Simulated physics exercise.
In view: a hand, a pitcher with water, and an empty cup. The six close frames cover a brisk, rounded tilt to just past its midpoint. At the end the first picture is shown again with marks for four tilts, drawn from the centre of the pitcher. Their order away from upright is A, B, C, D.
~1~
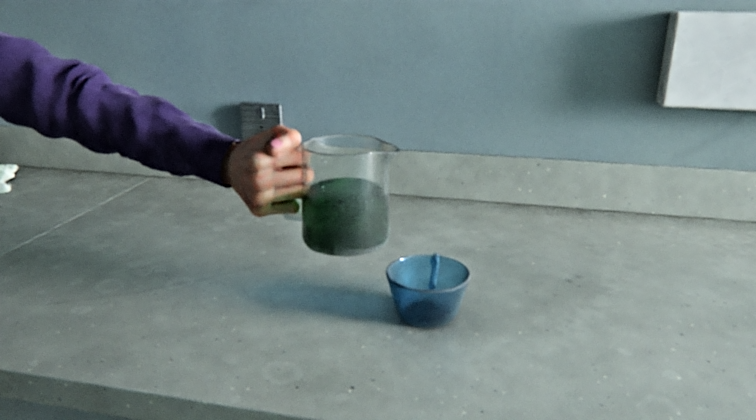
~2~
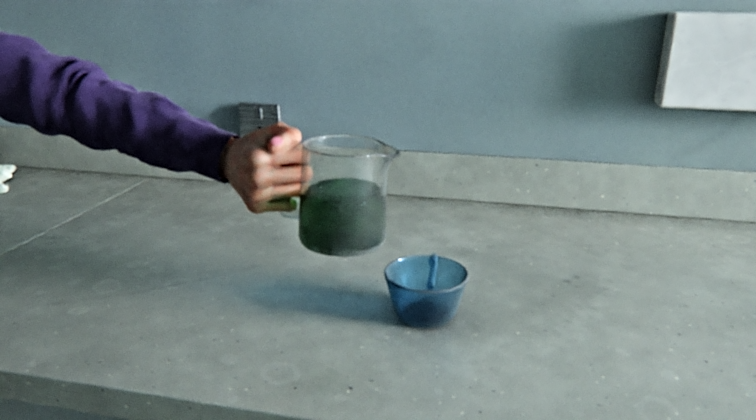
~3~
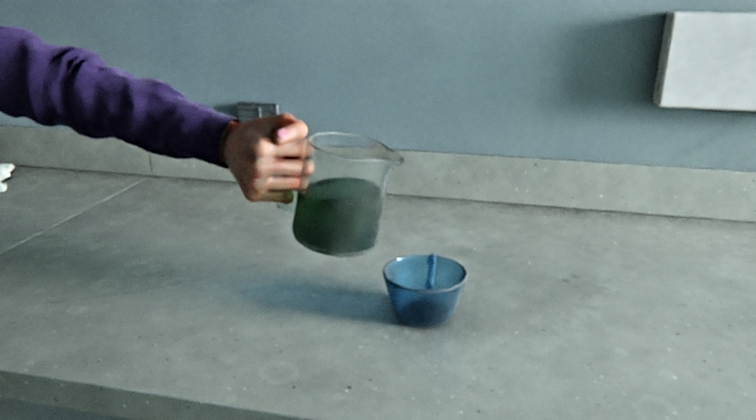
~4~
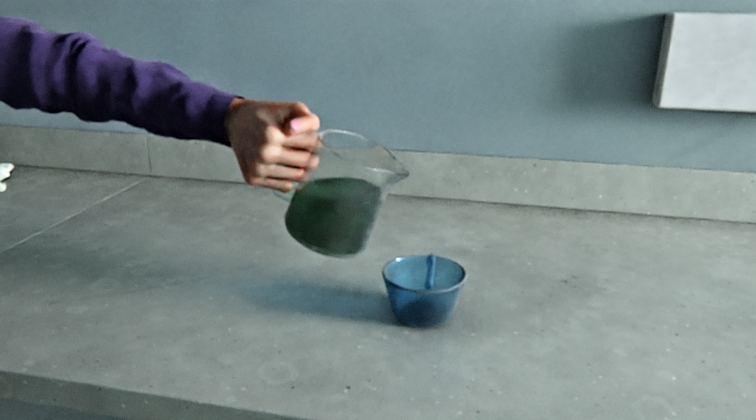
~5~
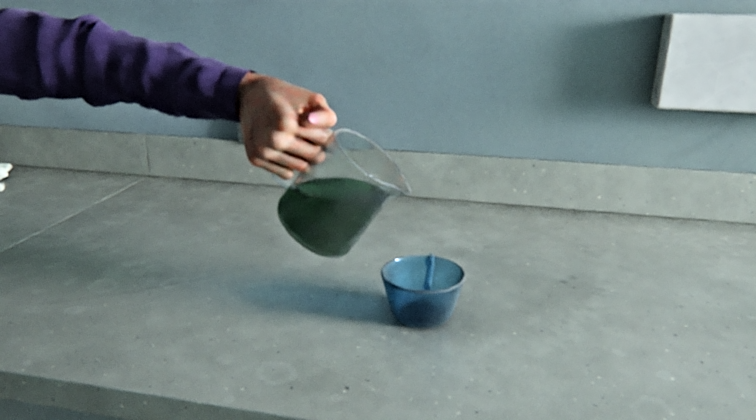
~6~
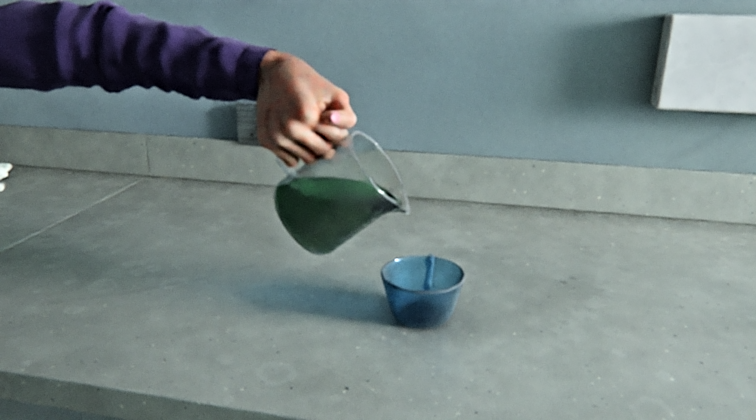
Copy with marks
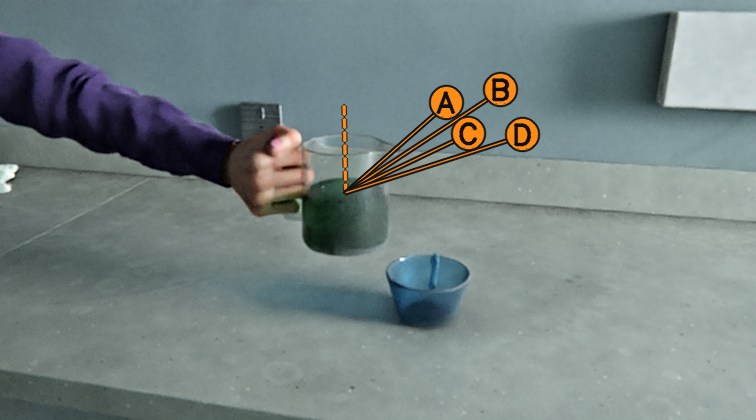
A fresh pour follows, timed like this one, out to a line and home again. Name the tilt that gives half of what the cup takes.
The best line is D.
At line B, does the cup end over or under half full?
Under half.
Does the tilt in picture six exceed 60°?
No, it does not.
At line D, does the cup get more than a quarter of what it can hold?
Yes, clearly.
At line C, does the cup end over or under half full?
Under half.
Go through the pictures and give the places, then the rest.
The first picture shows upright, lip at (398, 150); rim of the cup round (428, 271); nothing has left yet.
The second picture shows tipped about 3°, lip at (398, 154); nothing has left yet.
The third picture shows tipped about 10°, lip at (402, 161); nothing has left yet.
The fourth picture shows tipped about 22°, lip at (408, 175); nothing has left yet.
The fifth picture shows tipped about 36°, lip at (410, 193); nothing has left yet.
The sixth picture shows tipped about 52°, lip at (408, 211); nothing has left yet.
On the marked copy, A at (434, 114); B at (487, 99); C at (453, 141); D at (507, 140).
With A, the cup ends with about 3 % of what it can hold.
With B, the cup ends with about 15 % of what it can hold.
With C, the cup ends with about 32 % of what it can hold.
With D, the cup ends with about 52 % of what it can hold; 6 % of the water is spilt.
